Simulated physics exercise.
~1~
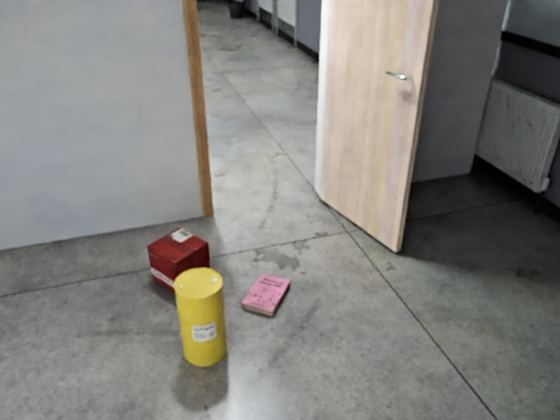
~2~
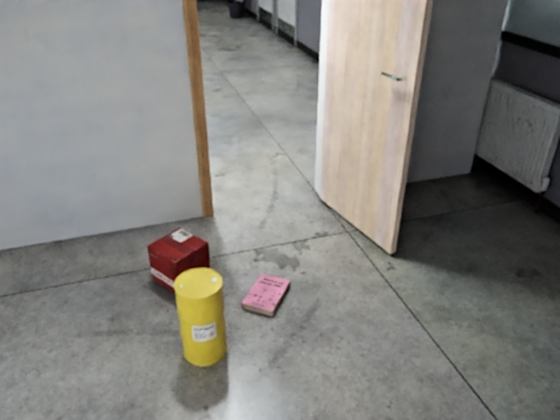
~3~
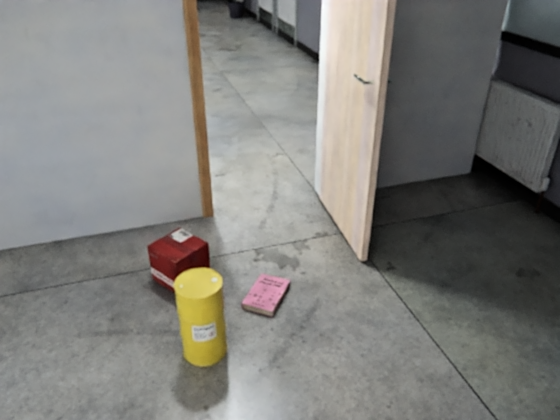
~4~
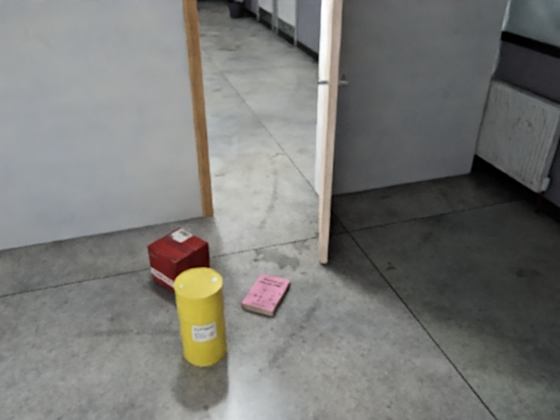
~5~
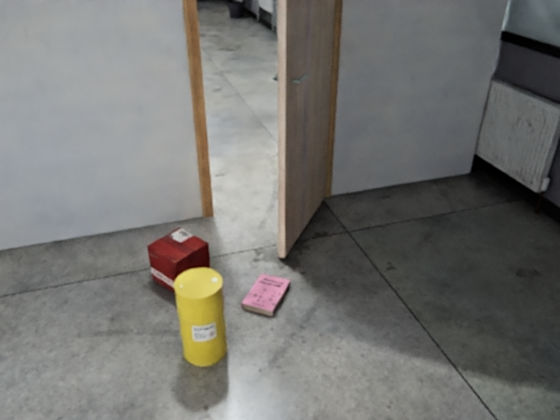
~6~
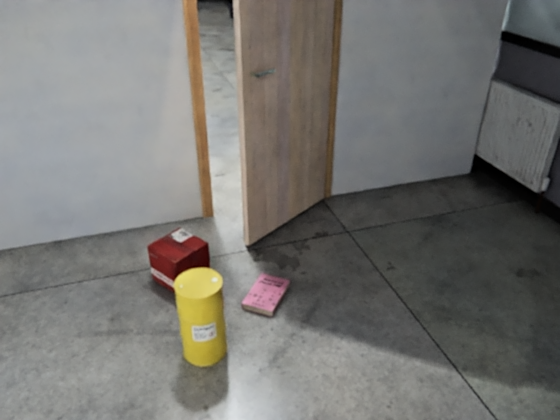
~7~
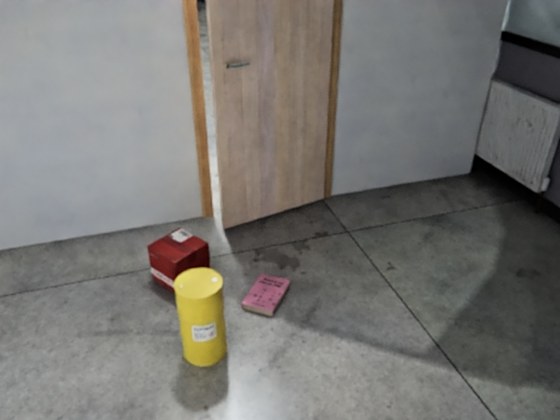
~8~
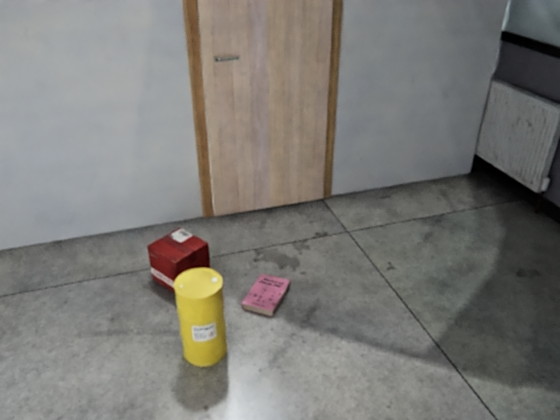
At first, a pale wooden door stands wide open in a grey room, with a red parcel, a yellow canister and a pink book resting on the concrete floor near the doorway. The door begins to swing round on its hinges, turning until only its narrow edge faces the viewer. It keeps moving to the left, showing its other face and steadily narrowing the gap to the space beyond. Its lower edge sweeps past behind the book and the parcel without touching either. Finally the door sits shut in its frame, and all three objects remain where they were.
